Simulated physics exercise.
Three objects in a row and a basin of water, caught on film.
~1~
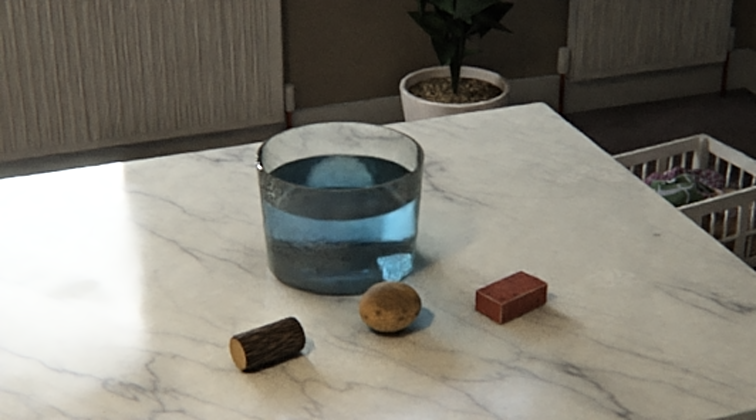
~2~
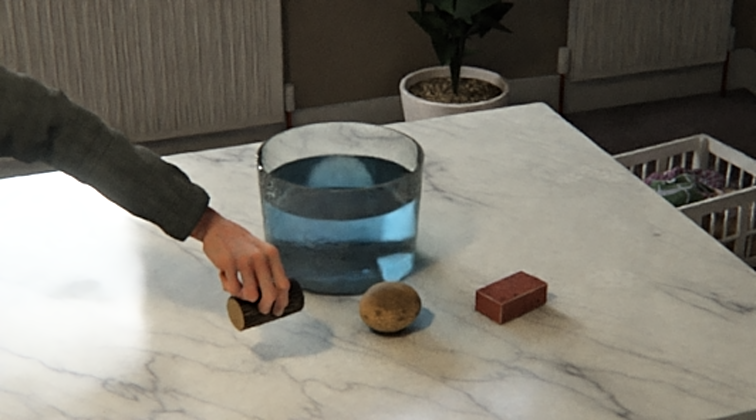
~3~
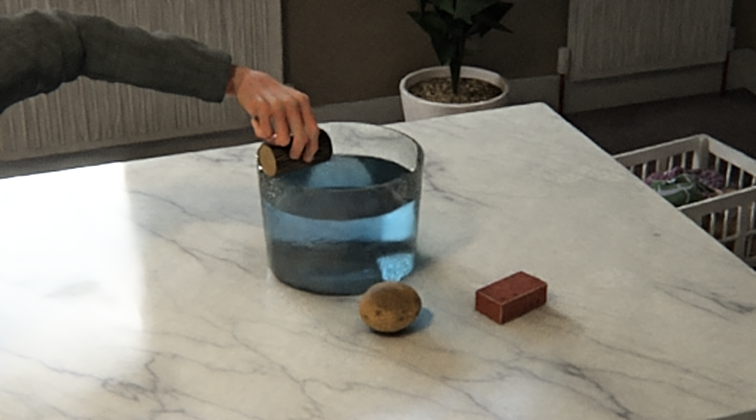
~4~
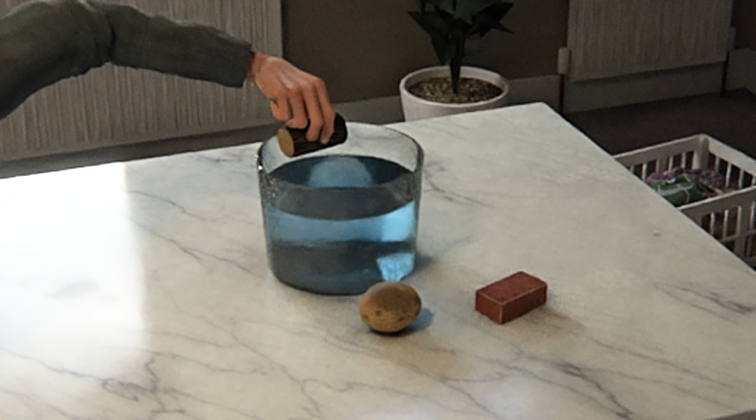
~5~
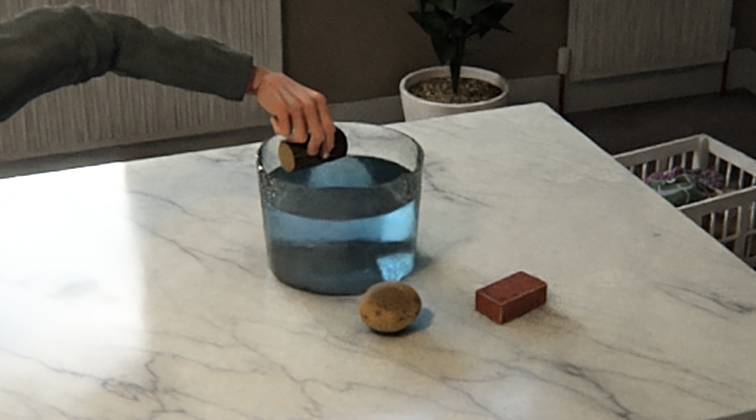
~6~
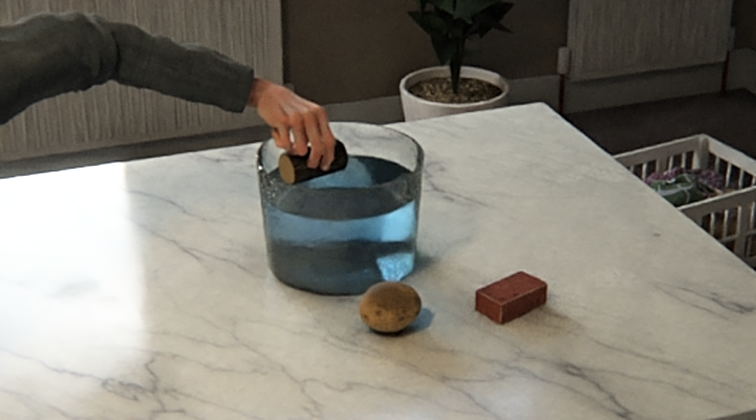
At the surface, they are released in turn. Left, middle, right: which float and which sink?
Taking them from the left, one does not go down, the next does not stay up, the last does not stay up.
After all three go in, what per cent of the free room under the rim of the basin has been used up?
Result: 26 %.
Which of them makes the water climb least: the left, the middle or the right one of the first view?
Lab note: The left-end position.
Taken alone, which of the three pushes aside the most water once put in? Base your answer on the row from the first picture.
My pick is the centre of the three.
Soon after, the piece of branch floats.
Later, the potato goes to the bottom.
In the end, the piece of brick goes to the bottom; afloat, piece of branch.
